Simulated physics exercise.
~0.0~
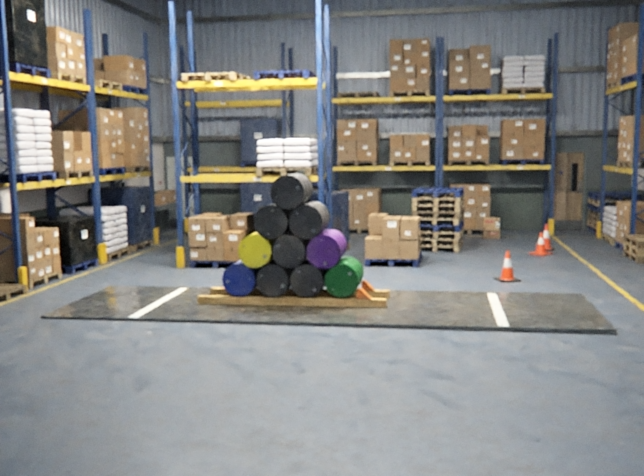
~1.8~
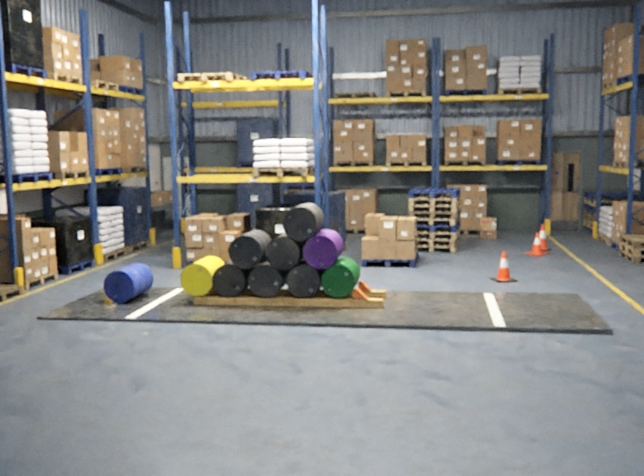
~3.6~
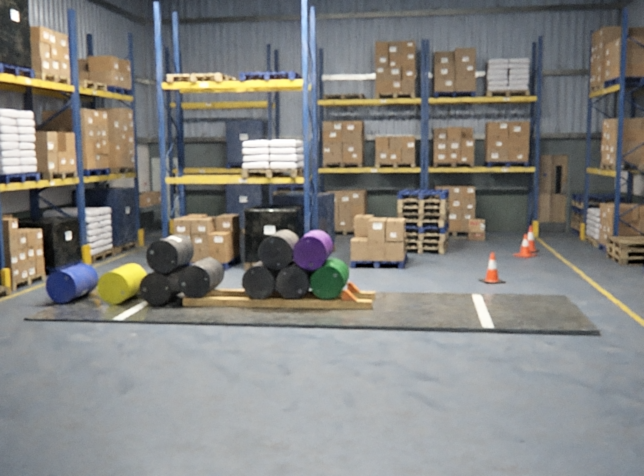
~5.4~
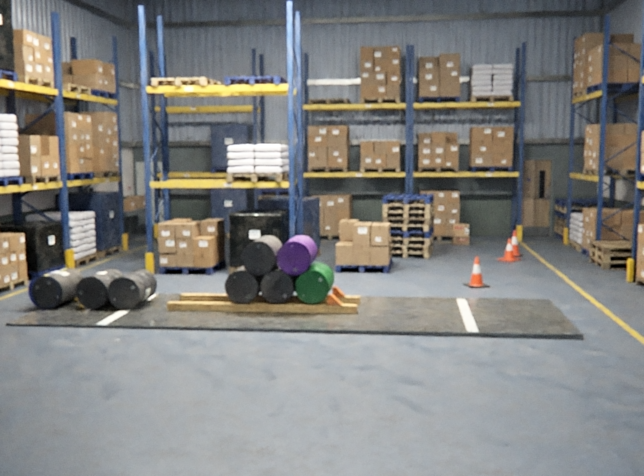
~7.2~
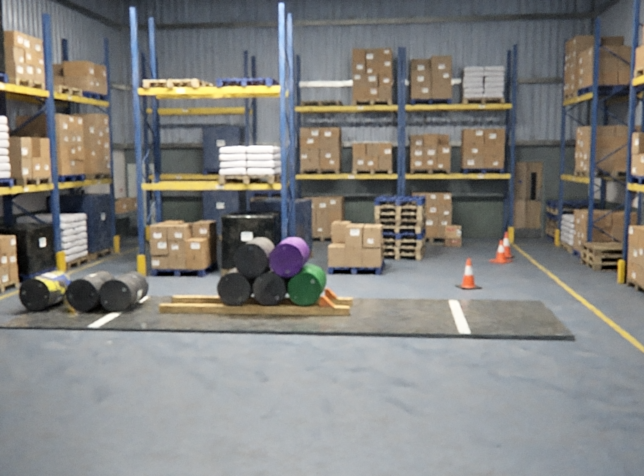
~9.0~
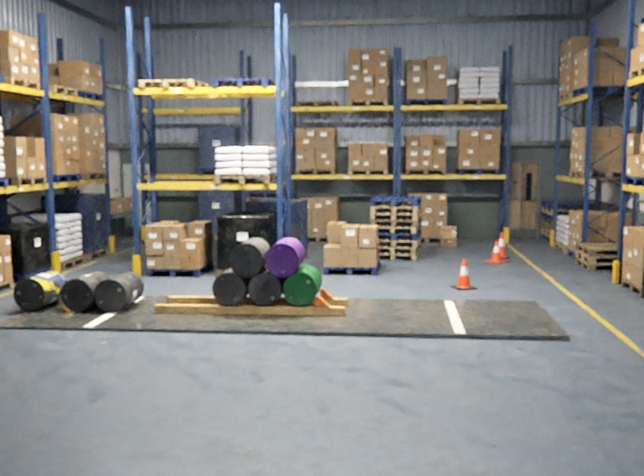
The footage shows a triangular stack of black and coloured drums in a warehouse collapsing on its left side, the blue drum rolling left first, then the yellow and several black ones. The purple and green drums remain with a small pile on the wooden bearers, while black drums rest at left.
